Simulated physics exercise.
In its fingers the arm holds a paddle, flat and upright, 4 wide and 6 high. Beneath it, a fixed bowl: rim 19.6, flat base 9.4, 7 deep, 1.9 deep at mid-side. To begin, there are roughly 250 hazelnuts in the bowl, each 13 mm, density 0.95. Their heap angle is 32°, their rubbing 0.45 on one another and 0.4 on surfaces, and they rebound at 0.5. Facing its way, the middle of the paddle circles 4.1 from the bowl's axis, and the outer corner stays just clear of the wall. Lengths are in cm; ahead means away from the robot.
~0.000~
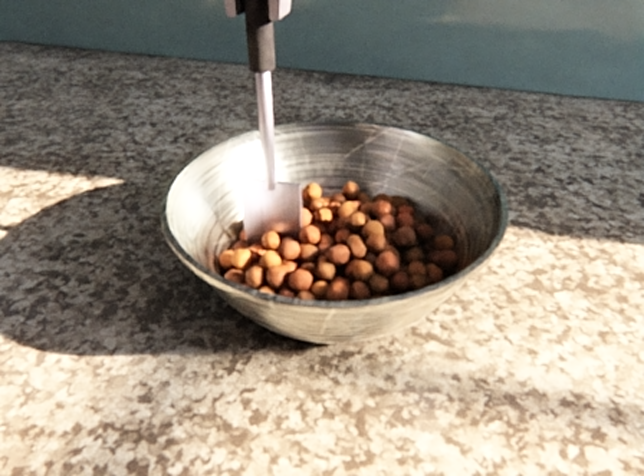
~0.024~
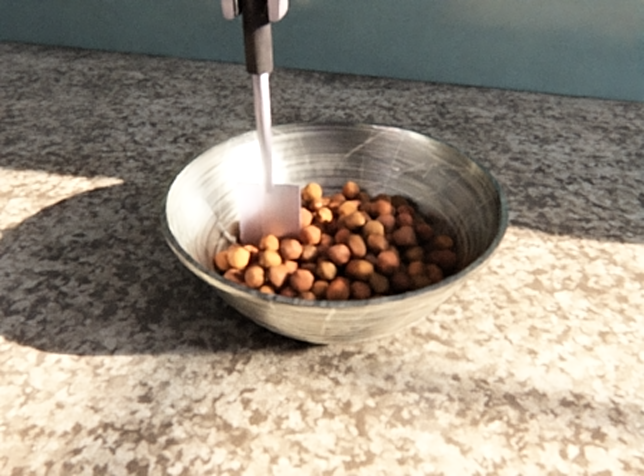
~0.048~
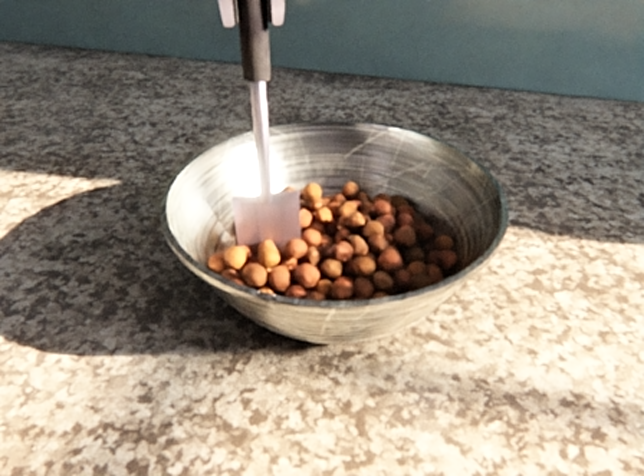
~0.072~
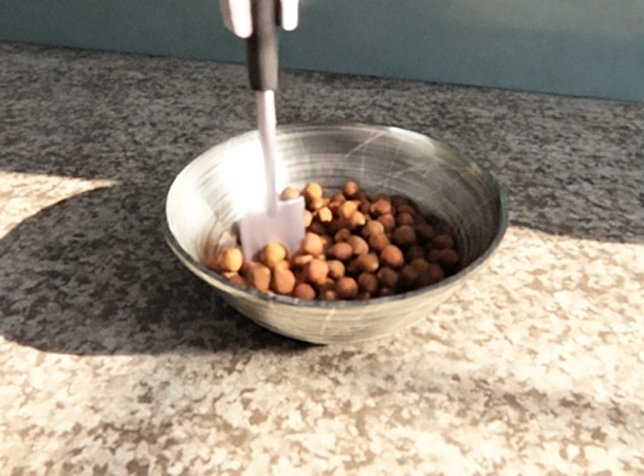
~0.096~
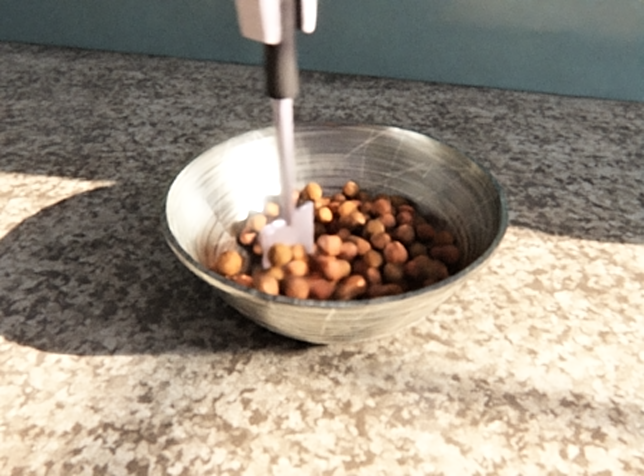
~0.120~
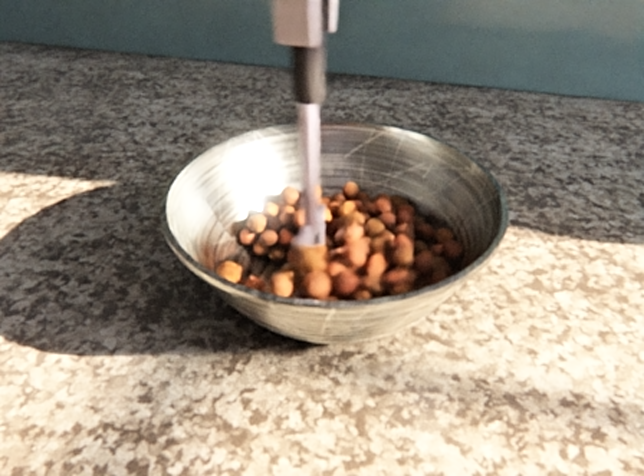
On a speckled stone surface, a robot arm holds a flat paddle in a metallic bowl of round brown nuts, lowers it slightly at the left, then turns it while sweeping rightward, pushing some of the nuts aside.
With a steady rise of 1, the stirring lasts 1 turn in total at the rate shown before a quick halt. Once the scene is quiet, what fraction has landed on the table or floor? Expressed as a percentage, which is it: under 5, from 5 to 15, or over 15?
The percentage is from 5 to 15.
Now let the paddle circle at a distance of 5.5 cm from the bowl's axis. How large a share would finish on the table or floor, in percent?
Close to 15 in a hundred then.
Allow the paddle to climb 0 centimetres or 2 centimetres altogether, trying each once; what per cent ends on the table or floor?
Some 15 and some 10 per cent.
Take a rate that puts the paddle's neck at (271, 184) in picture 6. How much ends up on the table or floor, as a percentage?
Some 0 %.
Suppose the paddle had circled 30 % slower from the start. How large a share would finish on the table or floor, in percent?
In that case, close to 0 in a hundred.
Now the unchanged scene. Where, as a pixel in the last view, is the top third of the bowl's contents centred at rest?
Somewhere close to (262, 256).
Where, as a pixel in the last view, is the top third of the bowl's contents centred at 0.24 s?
Upper-third centre: Approx. (438, 207) px.
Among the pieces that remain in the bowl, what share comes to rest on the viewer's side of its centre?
I'd say around 55 per cent.
By 0.24 s, 189° round, highest piece 10 above the table; 242 in the bowl, 5 in flight or on the tool.
By 0.36 s, 291° round, highest piece 10 above the table; 229 in the bowl, 10 on the table or floor, 8 in flight or on the tool.
By 0.62 s, 0° round, highest piece 8 above the table; 225 in the bowl, 22 on the table or floor.
By 1.32 s, 0° round, highest piece 6 above the table; 225 in the bowl, 22 on the table or floor.
Final count, 225 in the bowl, 22 on the table or floor. That is 9 % on the table or floor.
